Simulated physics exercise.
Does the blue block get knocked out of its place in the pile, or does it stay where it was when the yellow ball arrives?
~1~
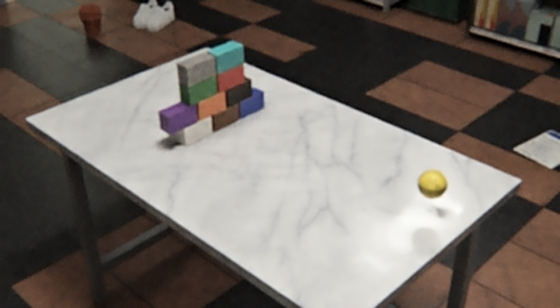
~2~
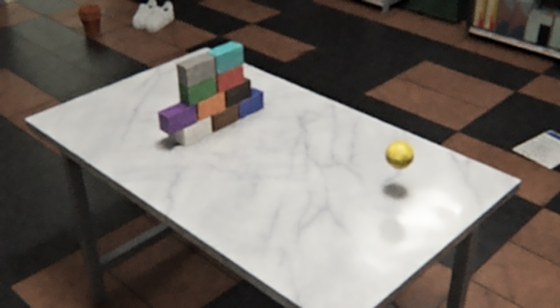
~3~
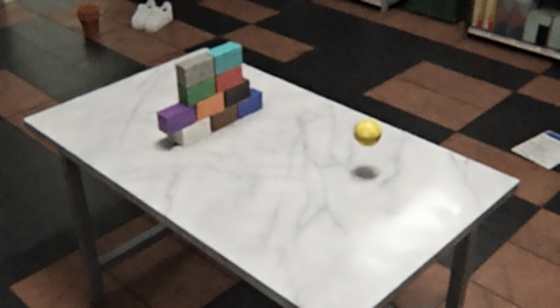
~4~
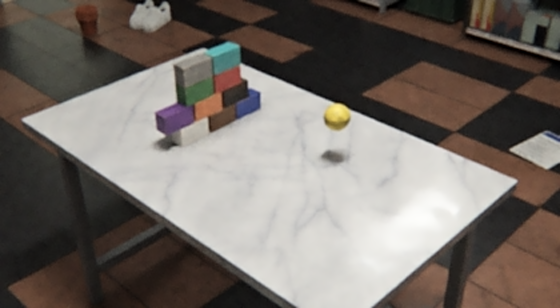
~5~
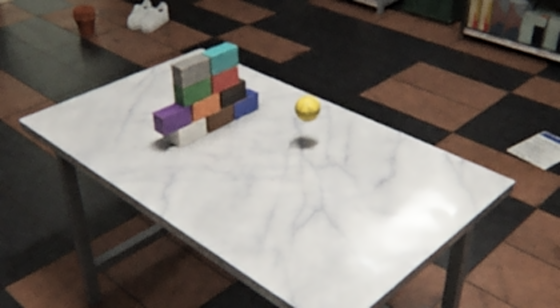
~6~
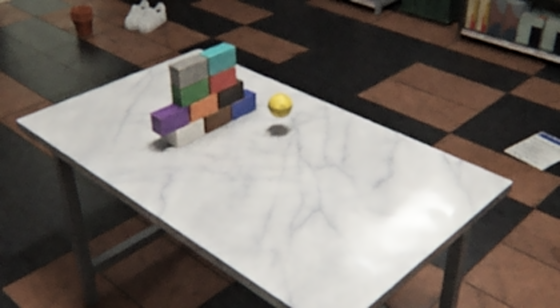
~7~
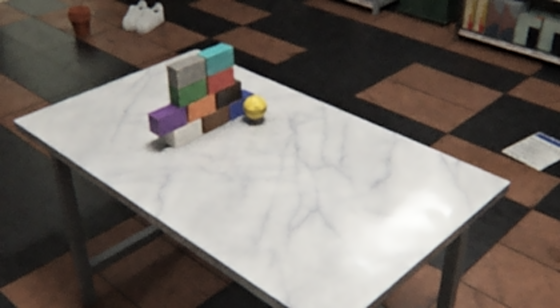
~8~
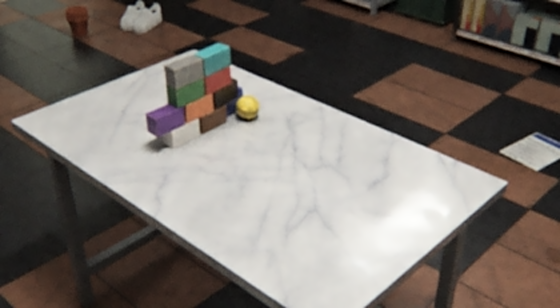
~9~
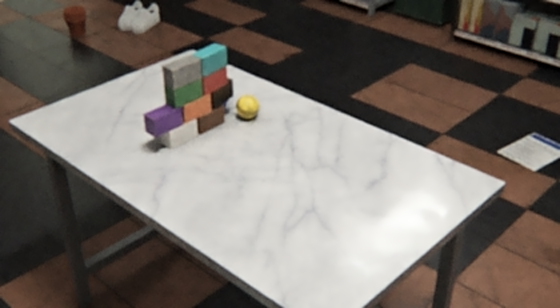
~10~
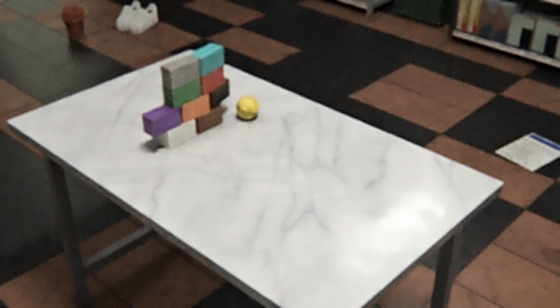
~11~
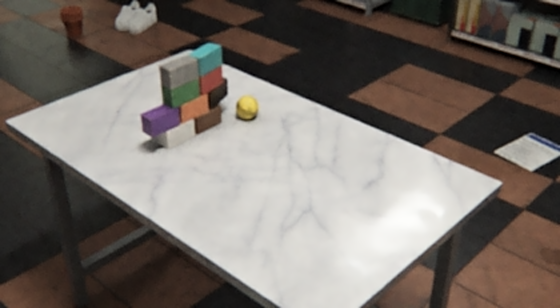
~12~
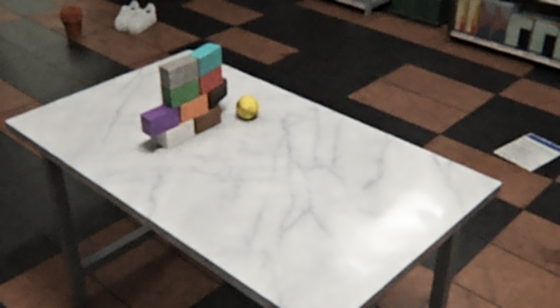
The blue block gets knocked out of its place. It slides back behind the pile and out of view, while the rest of the pile stays standing.
